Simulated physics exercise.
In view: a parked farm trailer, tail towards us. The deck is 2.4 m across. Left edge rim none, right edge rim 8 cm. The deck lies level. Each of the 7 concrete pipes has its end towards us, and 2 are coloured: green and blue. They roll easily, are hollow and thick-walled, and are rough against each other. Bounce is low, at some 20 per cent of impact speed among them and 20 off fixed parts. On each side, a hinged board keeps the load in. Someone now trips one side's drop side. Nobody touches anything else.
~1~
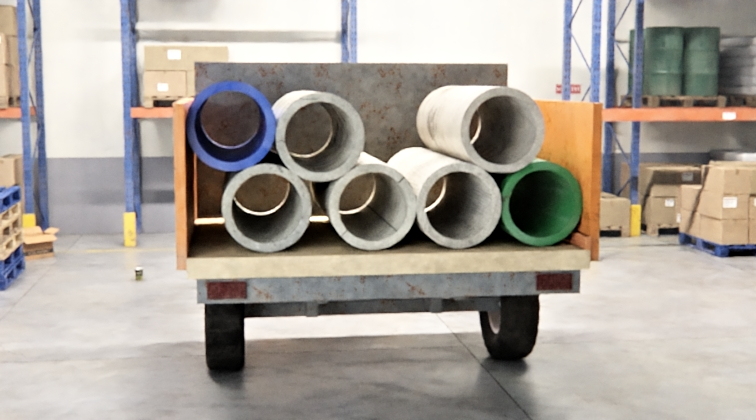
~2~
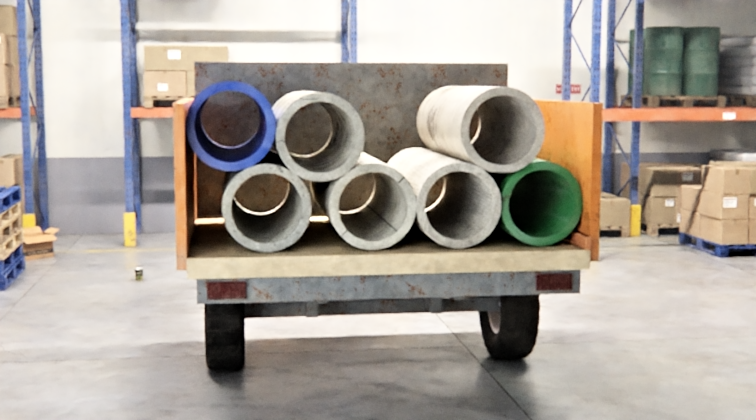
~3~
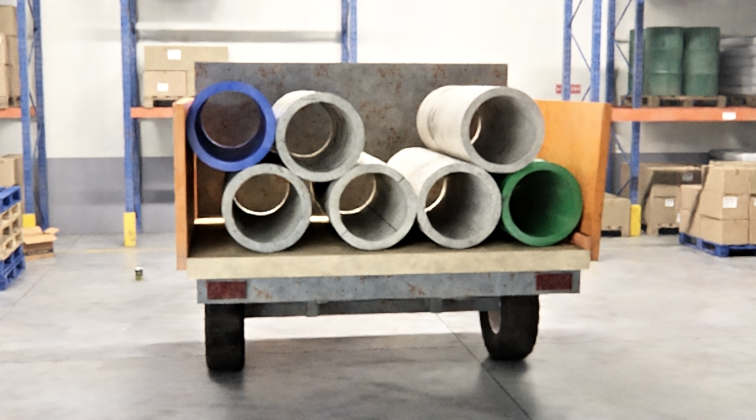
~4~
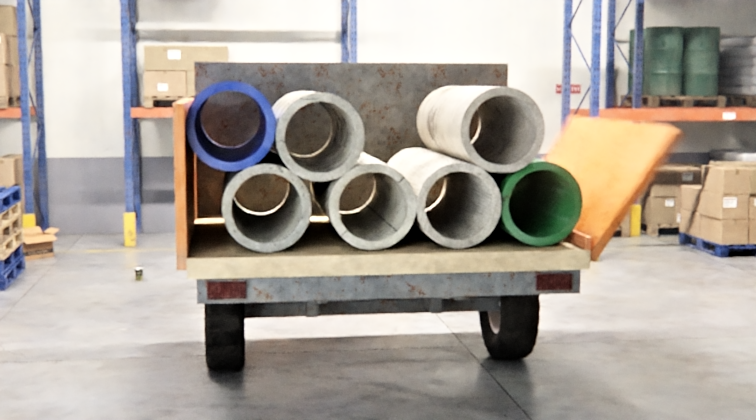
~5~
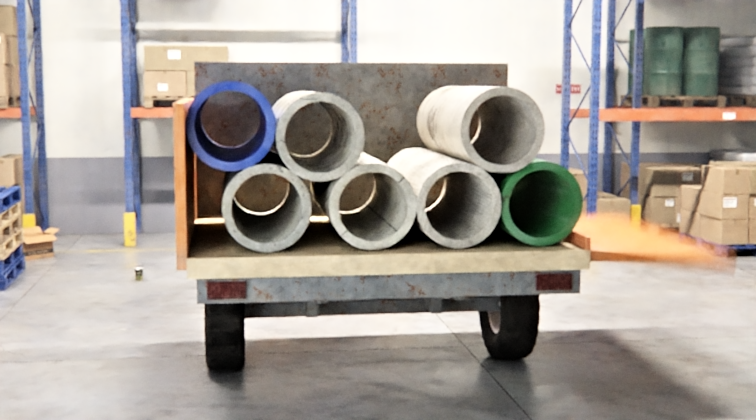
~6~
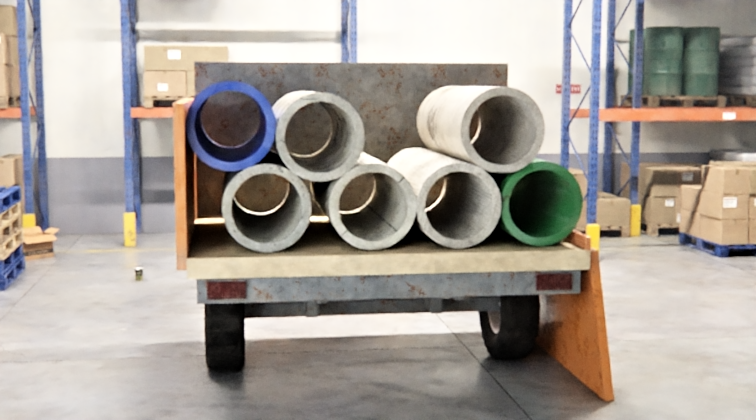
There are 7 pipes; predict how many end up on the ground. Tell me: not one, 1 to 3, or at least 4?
It comes to not one.
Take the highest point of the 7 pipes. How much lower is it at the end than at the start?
It sits roughly 0 cm lower at the end.
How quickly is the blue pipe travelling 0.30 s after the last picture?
Estimate: Some 0.0 m/s.
Then, 0.3 s past the sixth picture, green is on the deck, 25 cm from the right edge; blue is up on others, 25 cm from the left edge; 0 gone from the deck.
Finally (0.7 s after the last picture), green is on the deck, 25 cm from the right edge; blue is up on others, 25 cm from the left edge; 0 gone from the deck.
